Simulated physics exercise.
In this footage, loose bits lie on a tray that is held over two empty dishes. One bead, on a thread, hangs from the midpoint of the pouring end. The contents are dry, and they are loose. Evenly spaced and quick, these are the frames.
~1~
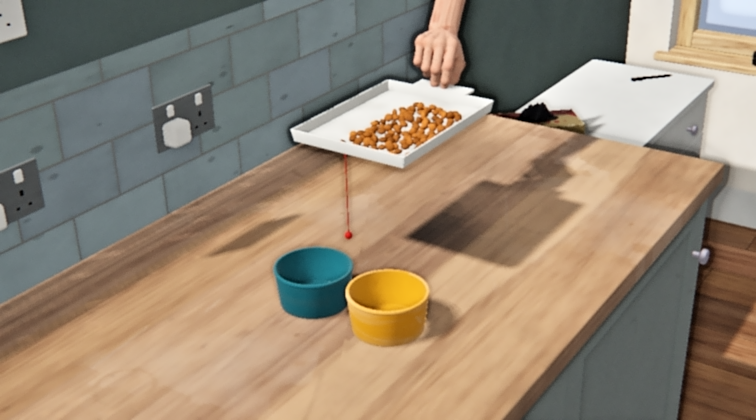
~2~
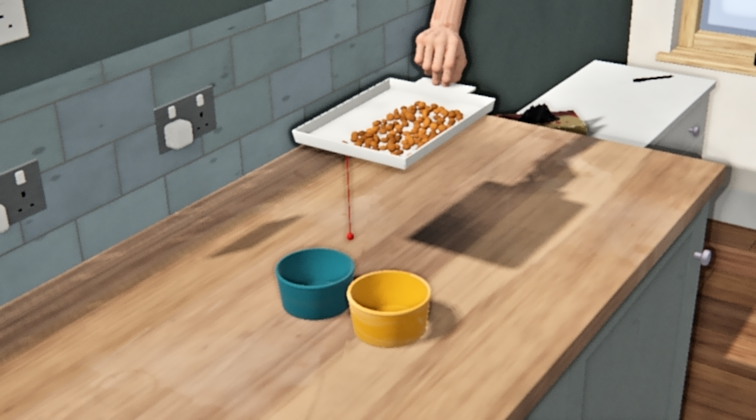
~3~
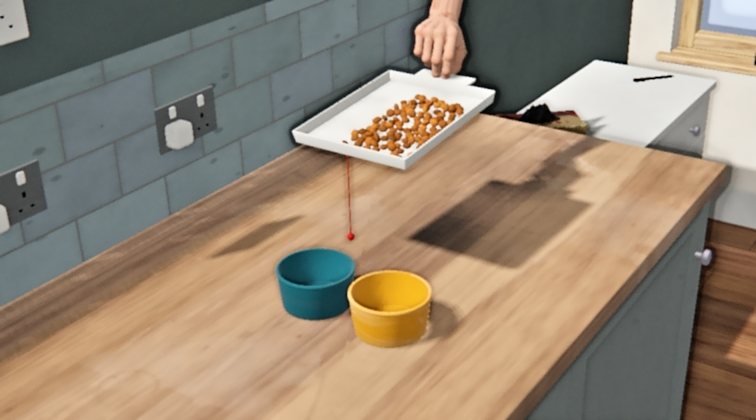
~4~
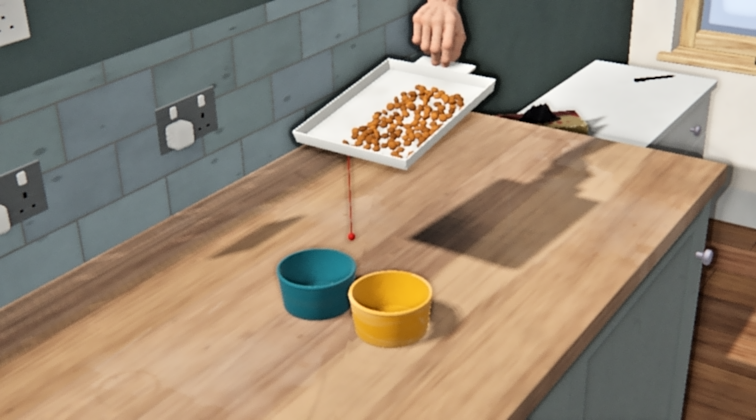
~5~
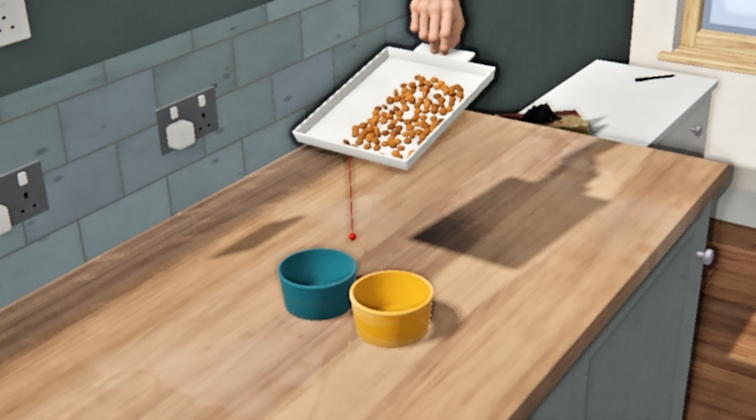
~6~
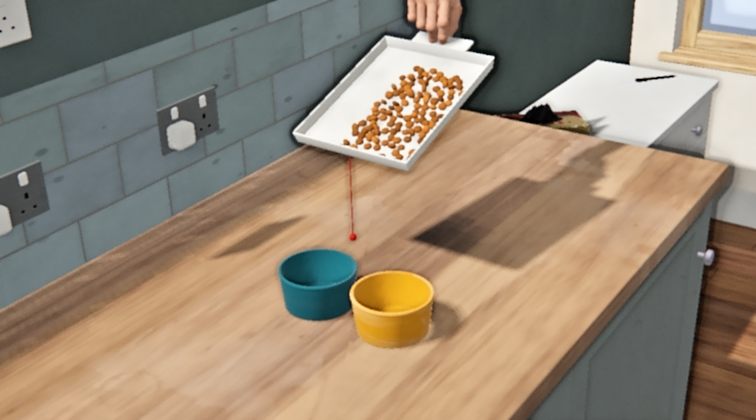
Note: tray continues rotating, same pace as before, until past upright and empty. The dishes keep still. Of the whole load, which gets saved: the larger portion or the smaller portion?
Most of the load will land in the dishes.
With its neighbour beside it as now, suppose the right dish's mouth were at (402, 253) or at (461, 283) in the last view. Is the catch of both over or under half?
Catch, run one: Below the halfway mark; run two: Below the halfway mark.
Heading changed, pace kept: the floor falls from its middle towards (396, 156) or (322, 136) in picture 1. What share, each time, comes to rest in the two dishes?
20 % then 0 %, roughly.
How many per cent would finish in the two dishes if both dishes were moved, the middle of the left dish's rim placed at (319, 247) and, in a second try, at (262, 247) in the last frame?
Respectively 70 percent and 60 percent.
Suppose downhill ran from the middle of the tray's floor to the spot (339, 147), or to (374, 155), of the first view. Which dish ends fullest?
Leftward dish on the first try, Rightward dish on the second.
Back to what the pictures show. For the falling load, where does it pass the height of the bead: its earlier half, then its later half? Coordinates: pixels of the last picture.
Near (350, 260) to start, and near (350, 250) afterwards.
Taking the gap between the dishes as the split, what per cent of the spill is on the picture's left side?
40 per cent, about.
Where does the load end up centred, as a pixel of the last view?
Close to (331, 301) in the last view.
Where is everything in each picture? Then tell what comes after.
In the first frame, corners of the pouring end (294, 129) and (403, 156), level; middle of the load (398, 131), bits of cat kibble; left dish (290, 297); right dish (365, 323); bead on its thread (349, 235).
In the second frame, corners of the pouring end (296, 131) and (404, 157), level; middle of the load (400, 131).
In the third frame, corners of the pouring end (296, 131) and (404, 158), tipped barely, level across its low end; middle of the load (400, 128).
In the fourth frame, corners of the pouring end (296, 131) and (405, 159), tipped a little, level across its low end; middle of the load (400, 124).
In the fifth frame, corners of the pouring end (296, 131) and (405, 159), tipped a little, level across its low end; middle of the load (400, 119).
In the sixth frame, corners of the pouring end (296, 132) and (405, 161), tipped clearly, level across its low end; middle of the load (400, 116); left dish (295, 299); right dish (370, 325).
Just after the last frame, tray tipped steeply; almost all on the tray; just a few in the air.
A moment on, tray tipped past a quarter turn; roughly half on the tray; about a tenth in the right dish; roughly a quarter in the left dish; about a tenth outside both; about a tenth in the air.
Further on, tray tipped past a quarter turn; roughly a quarter in the right dish; roughly half in the left dish; roughly a quarter outside both.
When it is over, tray tipped past a quarter turn; roughly a quarter in the right dish; roughly half in the left dish; roughly a quarter outside both.
